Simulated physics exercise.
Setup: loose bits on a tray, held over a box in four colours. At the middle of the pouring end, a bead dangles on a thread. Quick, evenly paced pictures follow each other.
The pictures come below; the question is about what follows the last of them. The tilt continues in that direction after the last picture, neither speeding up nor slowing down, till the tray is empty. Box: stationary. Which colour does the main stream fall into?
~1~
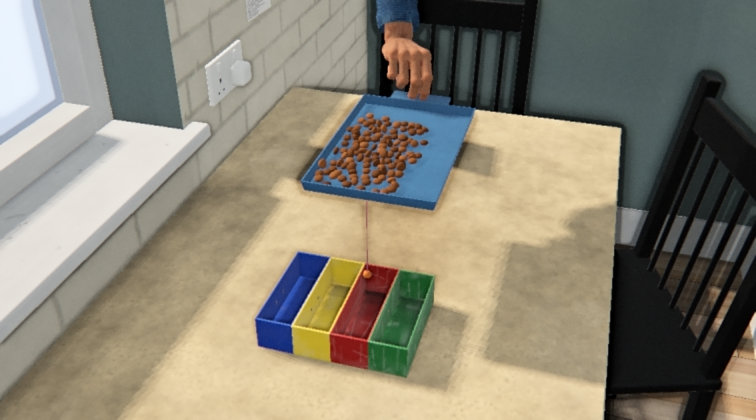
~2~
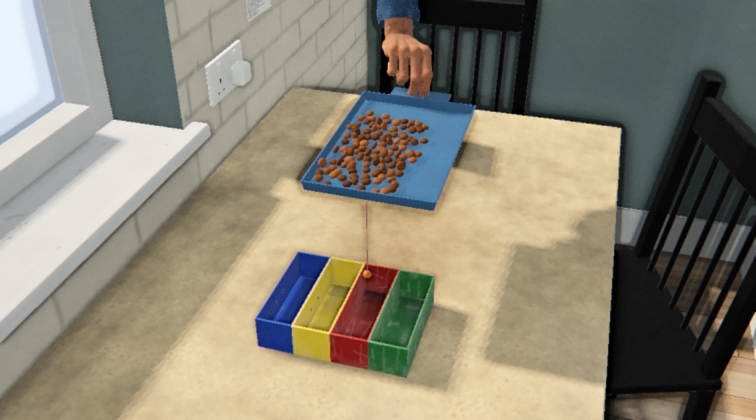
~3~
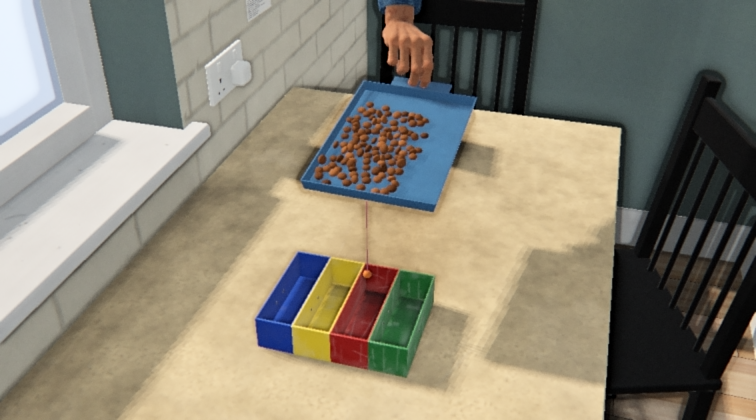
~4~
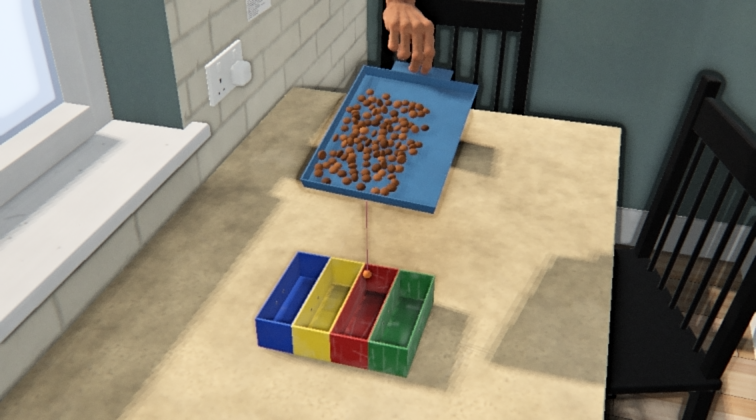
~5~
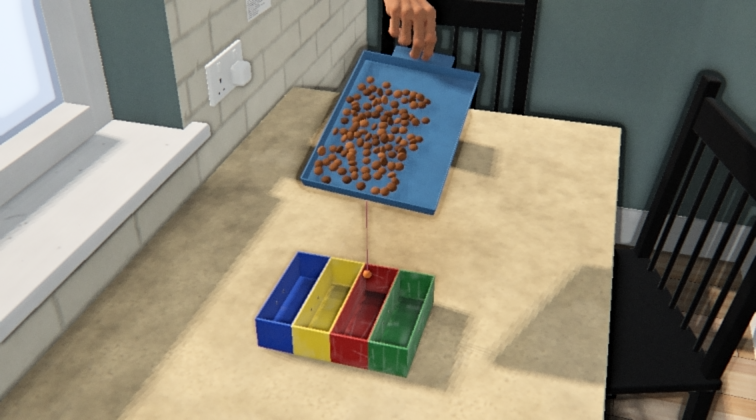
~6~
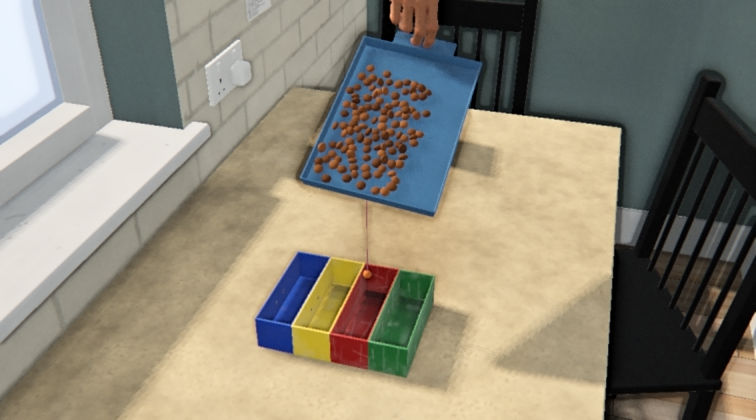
The green cell.
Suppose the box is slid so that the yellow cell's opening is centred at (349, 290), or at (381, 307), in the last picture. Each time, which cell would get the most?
For the first position it is green, and for the second it is that red cell.
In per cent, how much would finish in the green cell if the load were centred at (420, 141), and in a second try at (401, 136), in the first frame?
You'd see roughly 50 per cent first and roughly 50 per cent second.
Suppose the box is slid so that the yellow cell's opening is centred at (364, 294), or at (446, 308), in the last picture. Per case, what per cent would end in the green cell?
Roughly 30% on the first try and 0% on the second.
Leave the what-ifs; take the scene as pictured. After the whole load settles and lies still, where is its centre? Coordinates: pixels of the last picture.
Roughly pixel (397, 343).
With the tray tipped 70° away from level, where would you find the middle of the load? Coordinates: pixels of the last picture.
(403, 204).
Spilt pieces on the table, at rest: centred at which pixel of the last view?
Roughly at (455, 360).
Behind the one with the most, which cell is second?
The red one.
Soon, tray tipped steeply; most on the tray; about a quarter falling or outside the box.
A while on, tray tipped past a quarter turn; a stray few on the tray; about a third in the green cell; a small part in the red cell; a small part in the yellow cell; about half falling or outside the box.
Towards the end, tray tipped past a quarter turn; about a third in the green cell; about a quarter in the red cell; a small part in the yellow cell; about a third falling or outside the box.
Finally, tray tipped past a quarter turn; about a third in the green cell; about a quarter in the red cell; a small part in the yellow cell; none in the blue cell; about a third outside the box.
